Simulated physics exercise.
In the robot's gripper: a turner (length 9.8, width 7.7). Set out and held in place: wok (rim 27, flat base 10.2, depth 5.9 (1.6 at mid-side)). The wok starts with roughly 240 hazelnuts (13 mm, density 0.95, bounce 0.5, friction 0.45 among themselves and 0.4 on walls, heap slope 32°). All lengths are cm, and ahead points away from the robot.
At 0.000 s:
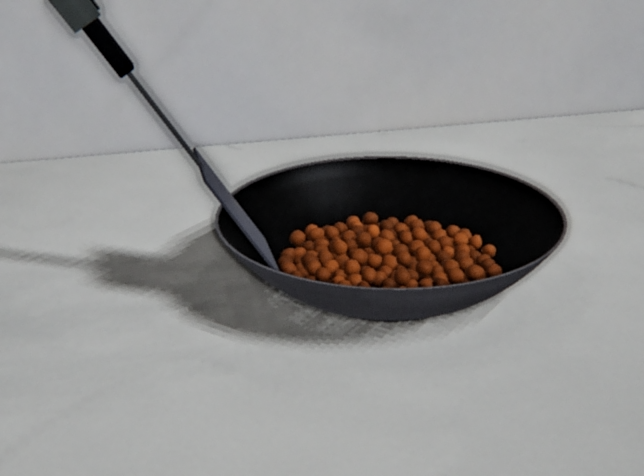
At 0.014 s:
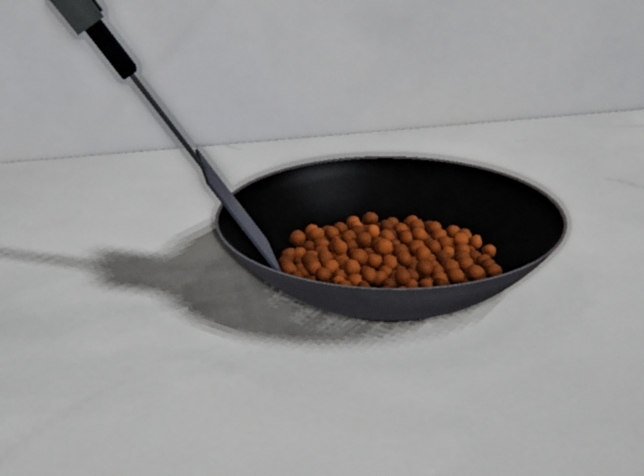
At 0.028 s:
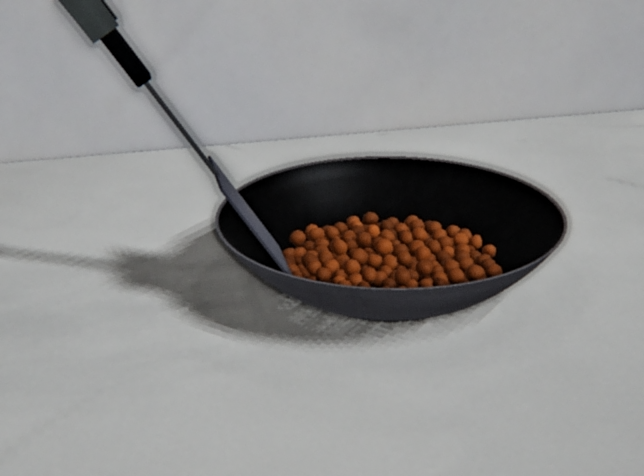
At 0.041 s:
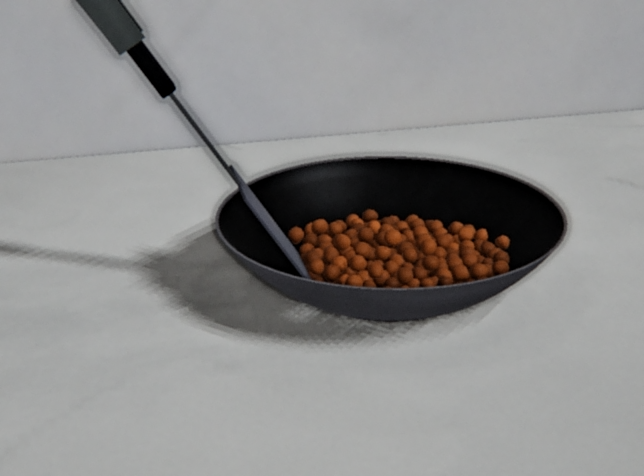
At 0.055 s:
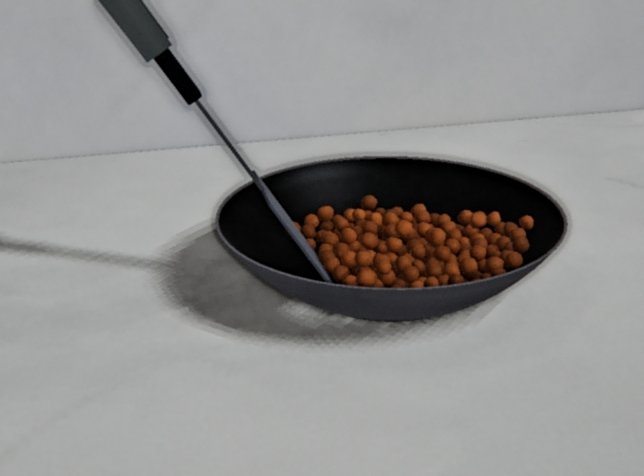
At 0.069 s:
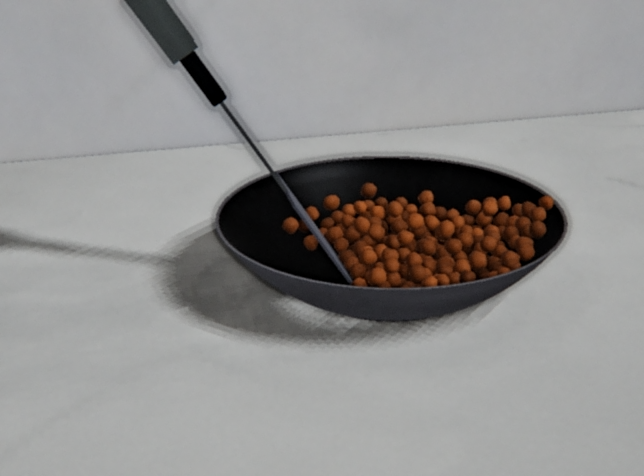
On a pale marbled surface, a grey turner dipped into a dark wok of round brown nuts paused briefly, then slid right, pushing the heap toward the right side as a few rolled apart.
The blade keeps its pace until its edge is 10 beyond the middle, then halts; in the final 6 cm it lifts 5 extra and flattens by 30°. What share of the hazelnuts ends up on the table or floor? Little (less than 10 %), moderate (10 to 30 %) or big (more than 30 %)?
Answer: Big; more than 30 % of the hazelnuts finish on the table or floor.
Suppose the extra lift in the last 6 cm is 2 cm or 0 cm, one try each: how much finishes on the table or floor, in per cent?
Some 50 and 50 per cent.
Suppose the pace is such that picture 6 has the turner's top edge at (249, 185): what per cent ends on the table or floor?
Some 25 per cent.
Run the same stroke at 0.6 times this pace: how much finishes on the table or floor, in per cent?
About 25 per cent.
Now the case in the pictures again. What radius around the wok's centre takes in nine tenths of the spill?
Some 85 cm.
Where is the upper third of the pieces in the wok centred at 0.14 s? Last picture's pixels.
Around (500, 213).
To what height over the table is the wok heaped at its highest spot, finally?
Roughly 4.0 cm.
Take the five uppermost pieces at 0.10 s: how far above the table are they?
About 9 cm.
After 0.10 s, sloping 58°, highest piece 10 above the table; 236 in the wok, 4 on the blade or in flight.
After 0.14 s, sloping 51°, highest piece 12 above the table; 225 in the wok, 15 on the blade or in flight.
After 0.35 s, sloping 28°, highest piece 36 above the table; 140 in the wok, 68 on the table or floor, 32 on the blade or in flight.
After 1.40 s, sloping 28°, highest piece 4 above the table; 139 in the wok, 101 on the table or floor.
At rest, 139 in the wok, 101 on the table or floor. That is 42 % on the table or floor.
